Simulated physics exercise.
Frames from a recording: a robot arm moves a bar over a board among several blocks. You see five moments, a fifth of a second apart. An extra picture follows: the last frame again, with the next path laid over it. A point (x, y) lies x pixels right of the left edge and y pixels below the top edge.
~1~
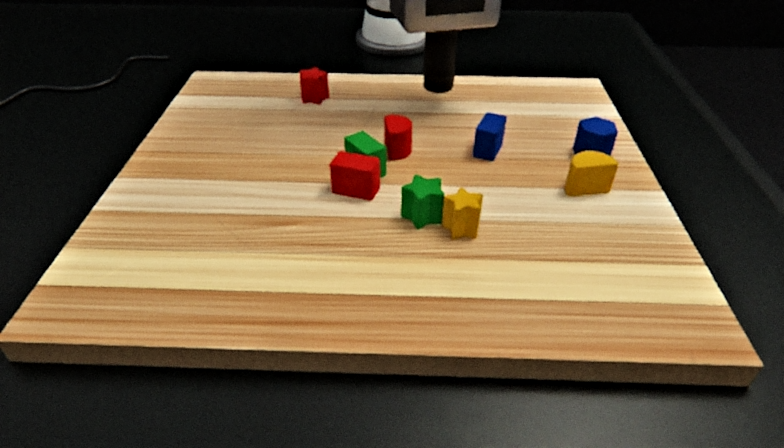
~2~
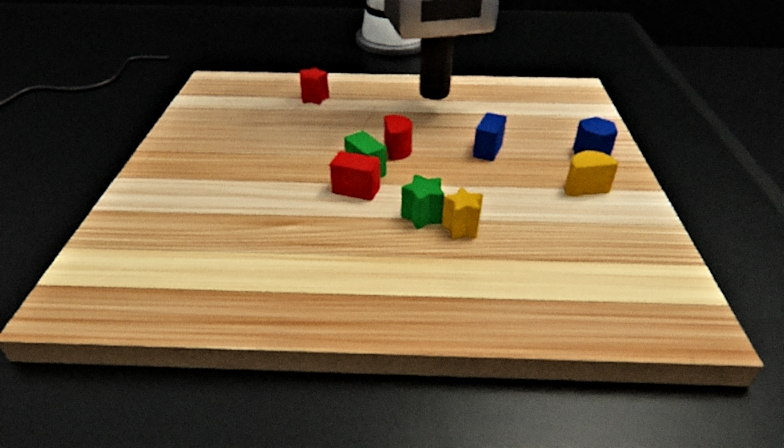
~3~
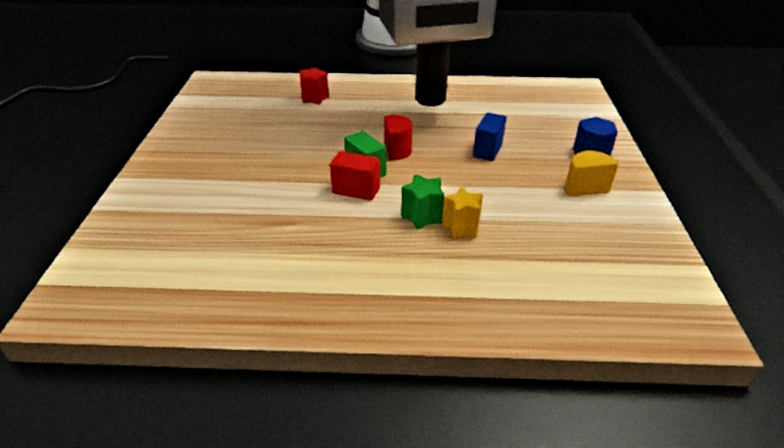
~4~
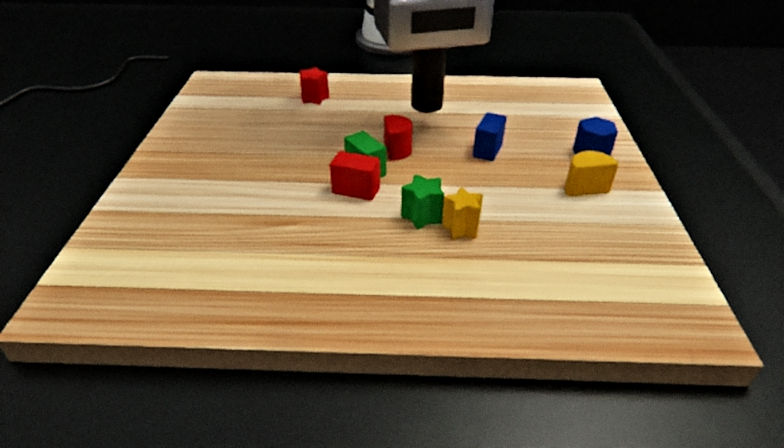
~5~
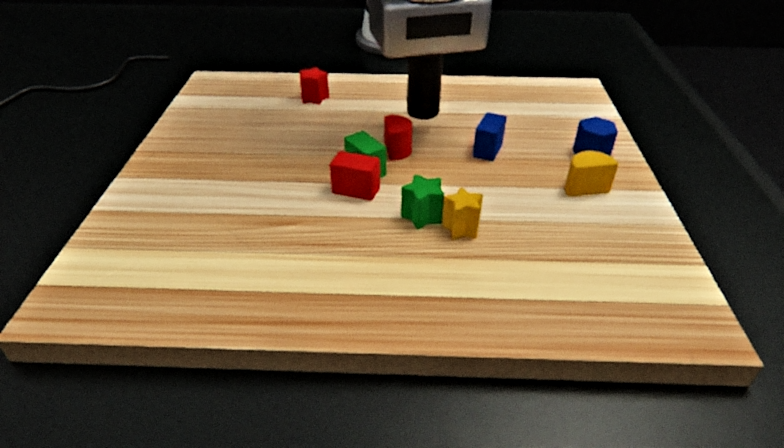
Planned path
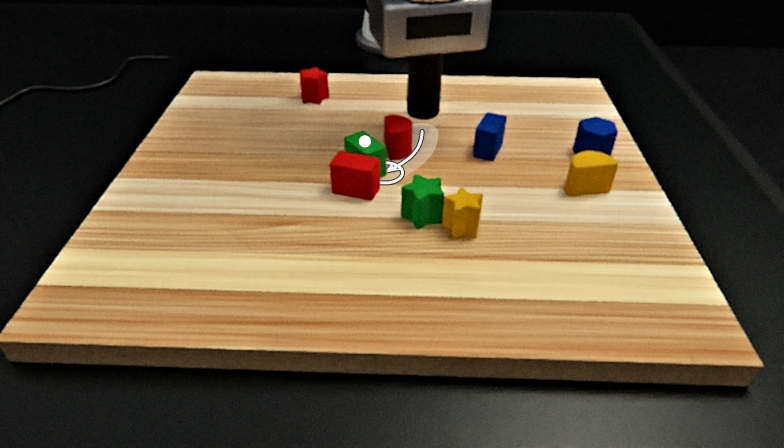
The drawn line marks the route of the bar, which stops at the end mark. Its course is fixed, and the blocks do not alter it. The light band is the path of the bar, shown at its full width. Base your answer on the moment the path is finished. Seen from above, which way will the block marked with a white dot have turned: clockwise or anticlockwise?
It is turned anticlockwise.
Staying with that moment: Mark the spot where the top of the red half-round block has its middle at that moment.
That would be at about pixel (359, 133).
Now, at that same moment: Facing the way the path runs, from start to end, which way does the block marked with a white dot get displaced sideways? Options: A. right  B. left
A - right.
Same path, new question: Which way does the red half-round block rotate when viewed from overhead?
The turn is clockwise.
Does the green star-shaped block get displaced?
My answer is no.
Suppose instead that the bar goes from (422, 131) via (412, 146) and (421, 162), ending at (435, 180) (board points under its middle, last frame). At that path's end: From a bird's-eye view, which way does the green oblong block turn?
It is turned anticlockwise.
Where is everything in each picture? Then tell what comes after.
Bar's lower end at (438, 87); red oblong block at (355, 160); green oblong block at (365, 141); red half-round block at (398, 123); green star-shaped block at (424, 186), in the first frame.
Bar at (434, 94); blocks still, in the second frame.
Bar at (431, 100); blocks still, in the third frame.
Bar at (427, 106); blocks still, in the fourth frame.
Bar at (423, 112); red oblong block at (355, 160); green oblong block at (365, 141); red half-round block at (398, 123); green star-shaped block at (424, 186), in the fifth frame.
Drawn move, from (422, 131) by way of (419, 146) and (406, 160) to (385, 173); the dot is on the green oblong block.
What follows on the original path. One third of the way, bar at (419, 127); red half-round block at (392, 127), turned 15° clockwise.
Two thirds of the way, bar at (406, 141); green oblong block at (347, 146), turned 40° anticlockwise; red half-round block at (373, 134), turned 60° clockwise.
At the end, bar at (385, 153); red oblong block at (352, 162); green oblong block at (343, 147), turned 45° anticlockwise; red half-round block at (359, 133), turned 75° clockwise; green star-shaped block still.
